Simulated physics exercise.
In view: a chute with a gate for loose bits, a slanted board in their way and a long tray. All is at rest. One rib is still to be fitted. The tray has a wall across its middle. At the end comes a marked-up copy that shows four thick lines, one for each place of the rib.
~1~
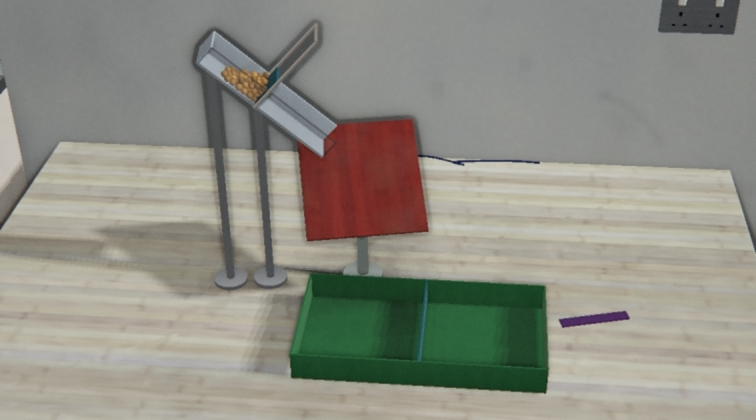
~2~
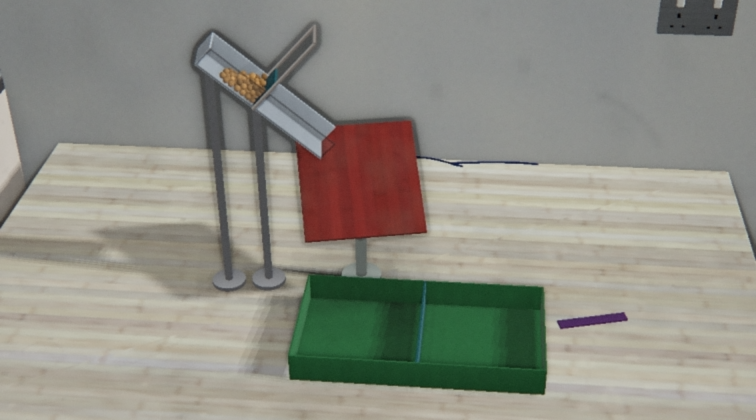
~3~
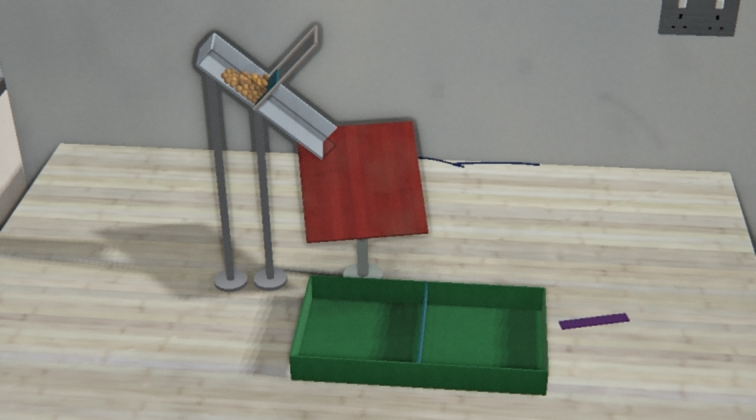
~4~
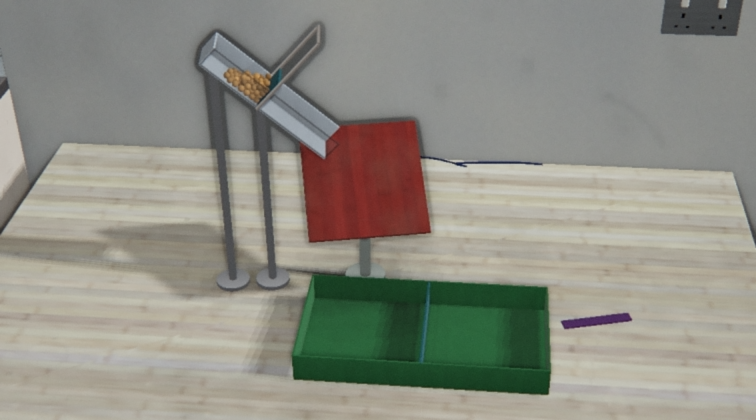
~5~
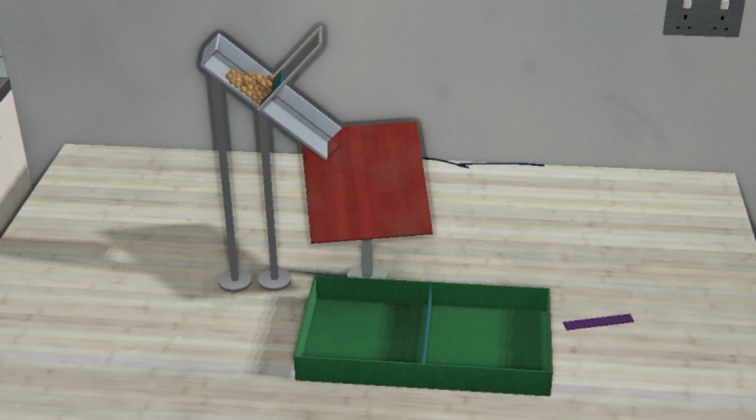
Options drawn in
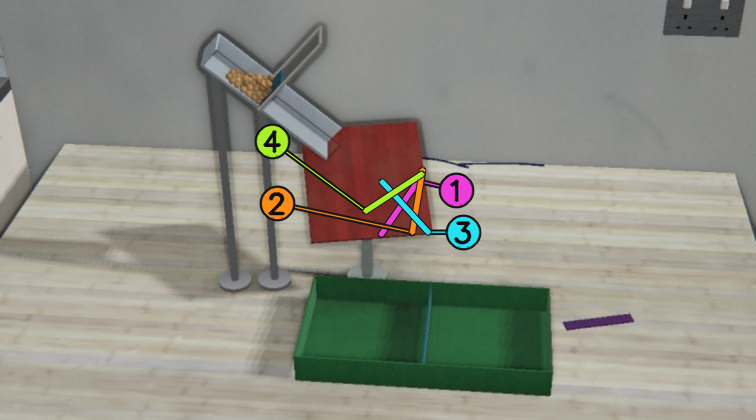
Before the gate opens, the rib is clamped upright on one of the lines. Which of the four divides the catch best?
Use line 3.
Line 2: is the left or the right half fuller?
The left half.
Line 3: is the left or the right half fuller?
The right half.
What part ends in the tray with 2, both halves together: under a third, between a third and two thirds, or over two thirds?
Line 2 gives over two thirds.
On the marked copy, line 1 from (418, 181) to (381, 234); line 2 from (422, 170) to (412, 232); line 3 from (382, 181) to (428, 232); line 4 from (421, 174) to (365, 211).
If 1 is chosen, of what is caught, nearly all in the left half, a stray few in the right.
If 2 is chosen, of what is caught, most in the left half, a small part in the right.
If 3 is chosen, of what is caught, about a third in the left half, about two thirds in the right.
If 4 is chosen, of what is caught, nearly all in the left half, a small part in the right.
